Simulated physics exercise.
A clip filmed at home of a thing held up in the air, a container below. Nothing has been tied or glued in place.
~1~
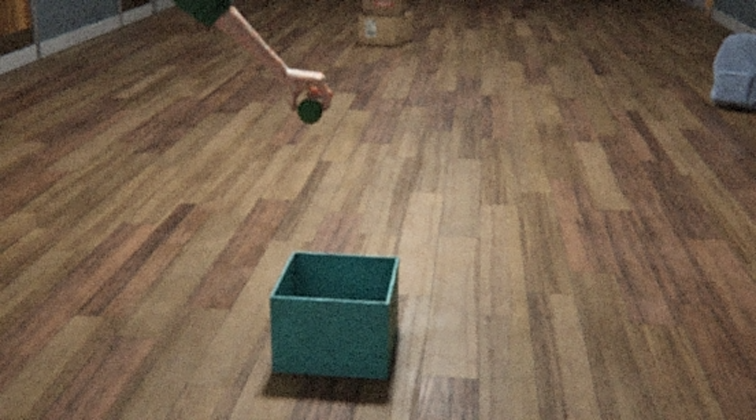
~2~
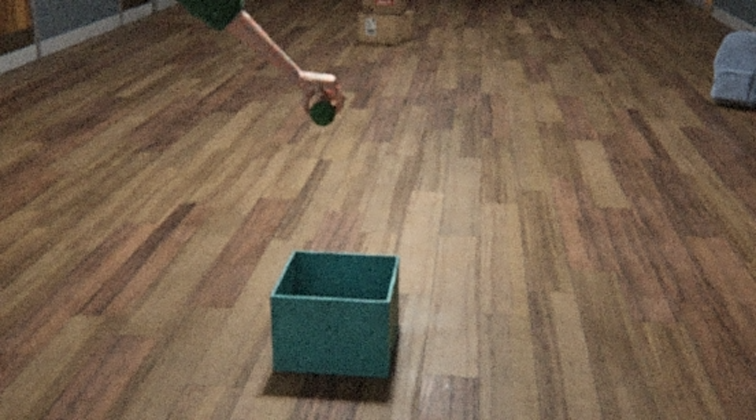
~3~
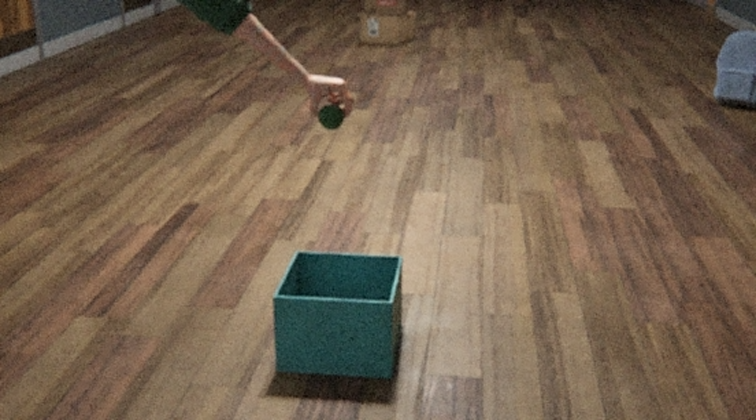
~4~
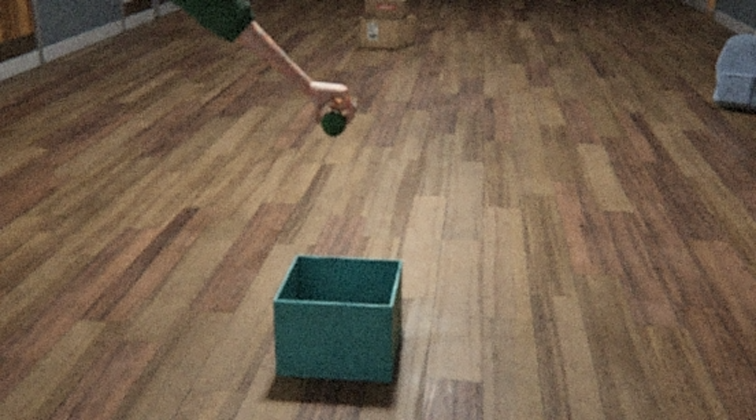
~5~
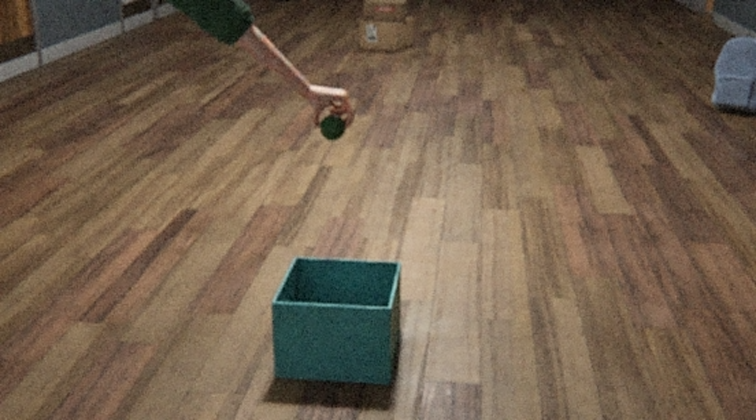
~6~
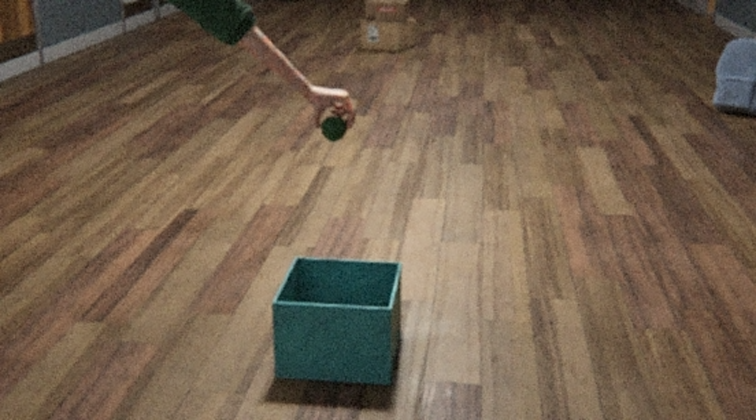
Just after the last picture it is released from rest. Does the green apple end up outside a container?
Result: A hit.
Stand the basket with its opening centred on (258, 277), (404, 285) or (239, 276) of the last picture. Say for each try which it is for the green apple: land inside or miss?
Does not go in; does not go in; does not go in.
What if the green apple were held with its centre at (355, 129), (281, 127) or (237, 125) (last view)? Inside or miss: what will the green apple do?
Log: Run one winds up within, run two winds up out, run three winds up out.
Then, 0.20 s on from there, green apple on its way down near (334, 172).
Then, 0.34 s on from there, green apple on its way down near (335, 277).
In the end, the green apple drops into the container, near (336, 339).
